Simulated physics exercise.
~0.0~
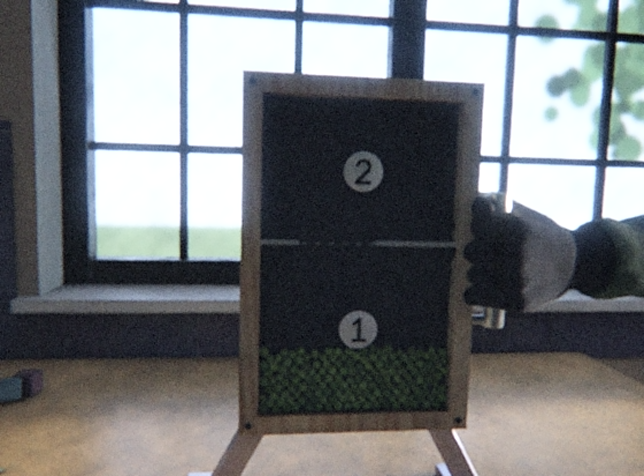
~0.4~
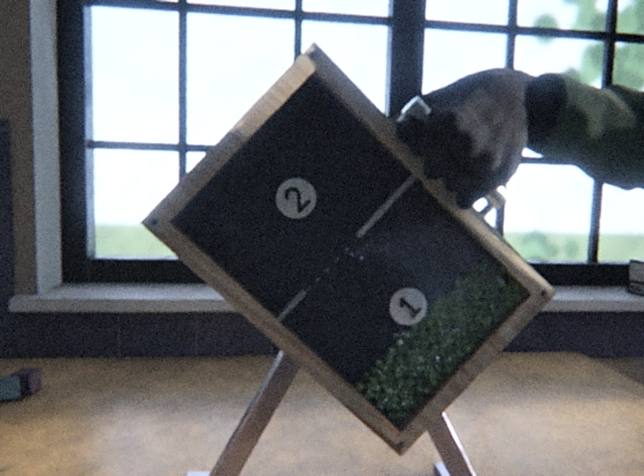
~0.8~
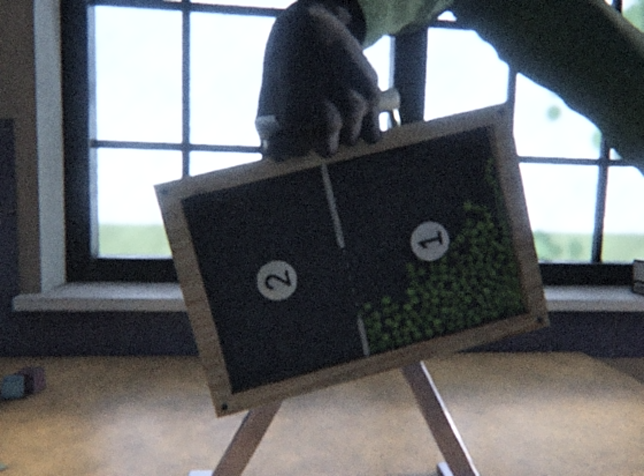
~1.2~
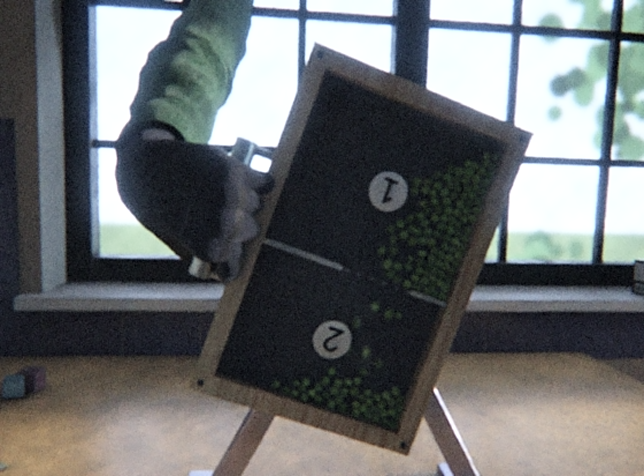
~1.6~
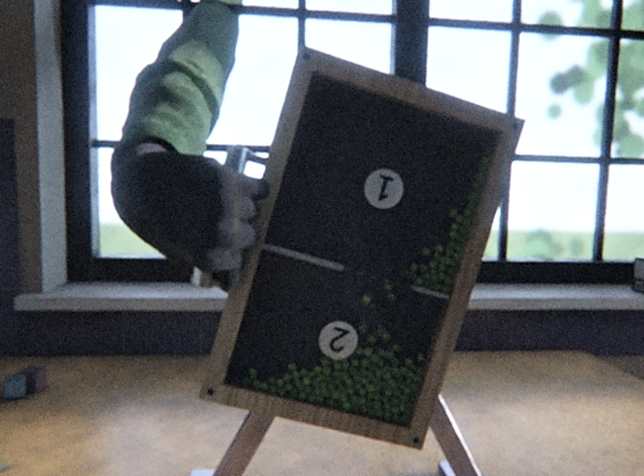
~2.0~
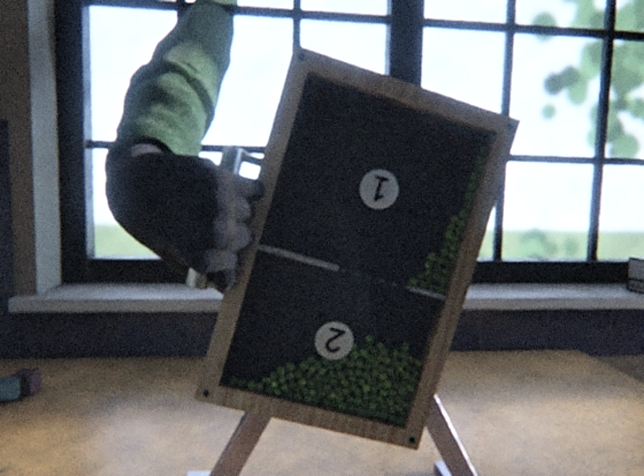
On a table by a window, a gloved hand turning a two-chambered case anticlockwise, green peas spilling mostly into chamber two.
